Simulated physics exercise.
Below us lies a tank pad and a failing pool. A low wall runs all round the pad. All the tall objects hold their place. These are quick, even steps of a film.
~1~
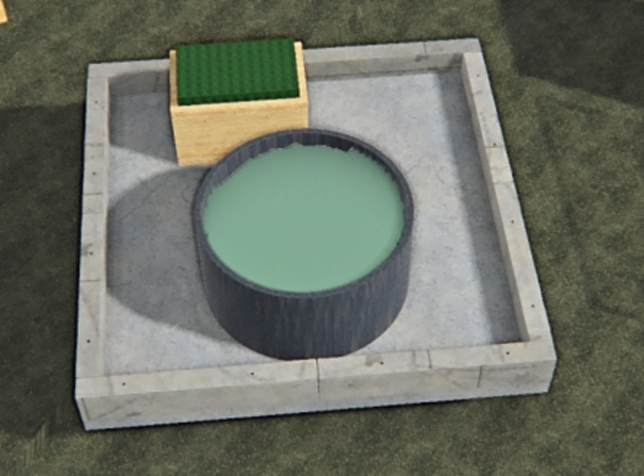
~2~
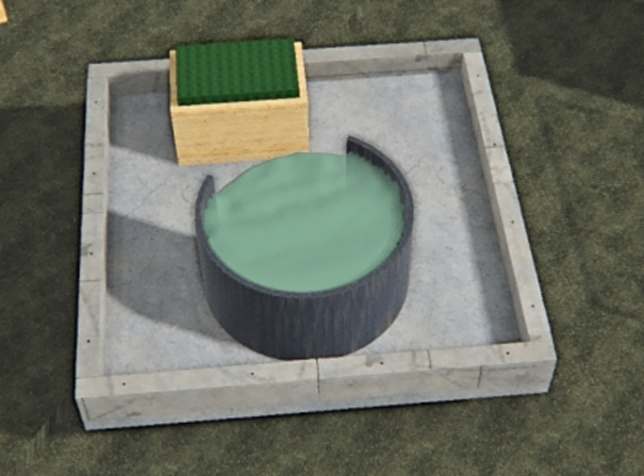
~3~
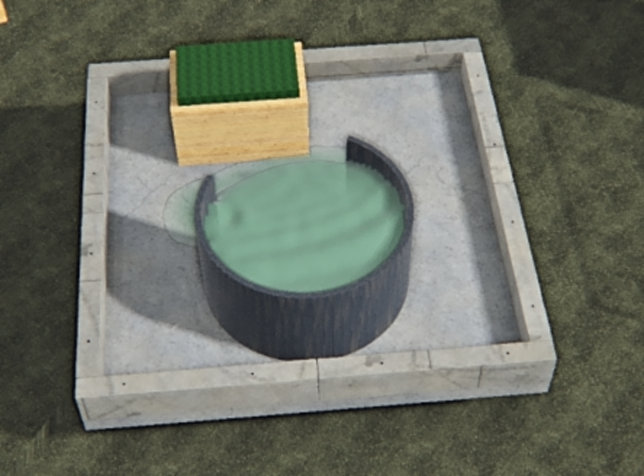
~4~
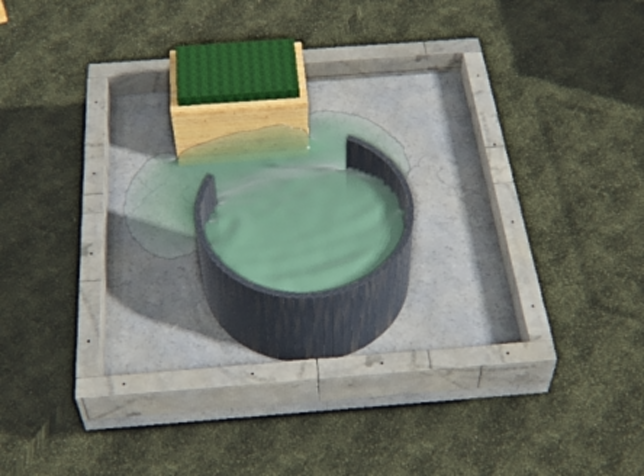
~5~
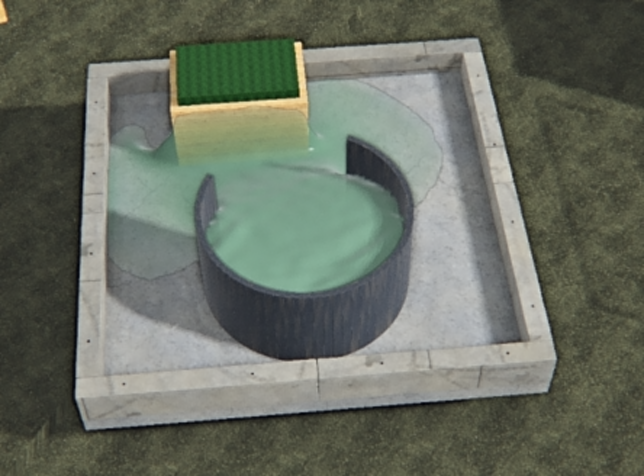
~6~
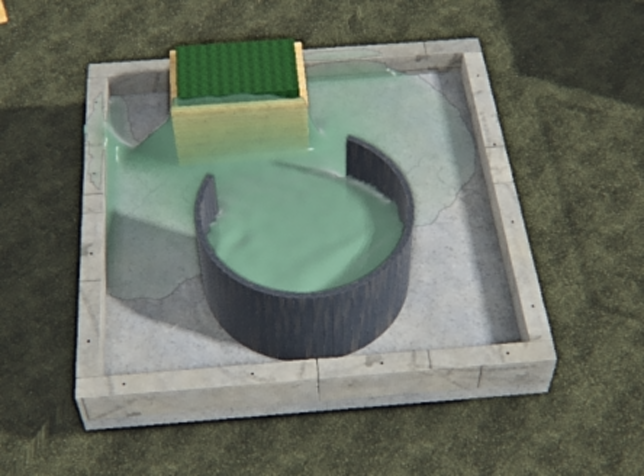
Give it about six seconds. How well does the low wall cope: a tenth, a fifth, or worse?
Over the wall goes a tenth to a fifth.
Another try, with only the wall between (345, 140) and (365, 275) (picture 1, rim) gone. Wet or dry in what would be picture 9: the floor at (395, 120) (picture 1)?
At that place: Awash.
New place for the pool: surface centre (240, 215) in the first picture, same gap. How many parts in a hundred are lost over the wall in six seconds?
Near 16 in a hundred.
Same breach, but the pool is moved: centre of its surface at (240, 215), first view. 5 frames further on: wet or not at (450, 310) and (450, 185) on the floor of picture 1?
As listed: Free of water, covered.
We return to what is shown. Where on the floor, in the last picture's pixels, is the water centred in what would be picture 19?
Around (286, 213).
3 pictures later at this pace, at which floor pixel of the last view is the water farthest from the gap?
At about (457, 80).
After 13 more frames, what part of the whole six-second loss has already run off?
I make it 85 per cent.
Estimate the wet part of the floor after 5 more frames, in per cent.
I make it 60 per cent.
A moment on, water covers 50 % of the floor; the low wall has let 1 % over.
Next, water covers 55 % of the floor; the low wall has let 4 % over.
Then, water covers 75 % of the floor; the low wall has let 13 % over.
Later, water covers 75 % of the floor; the low wall has let 15 % over.
In the end, water covers 80 % of the floor; the low wall has let 15 % over.
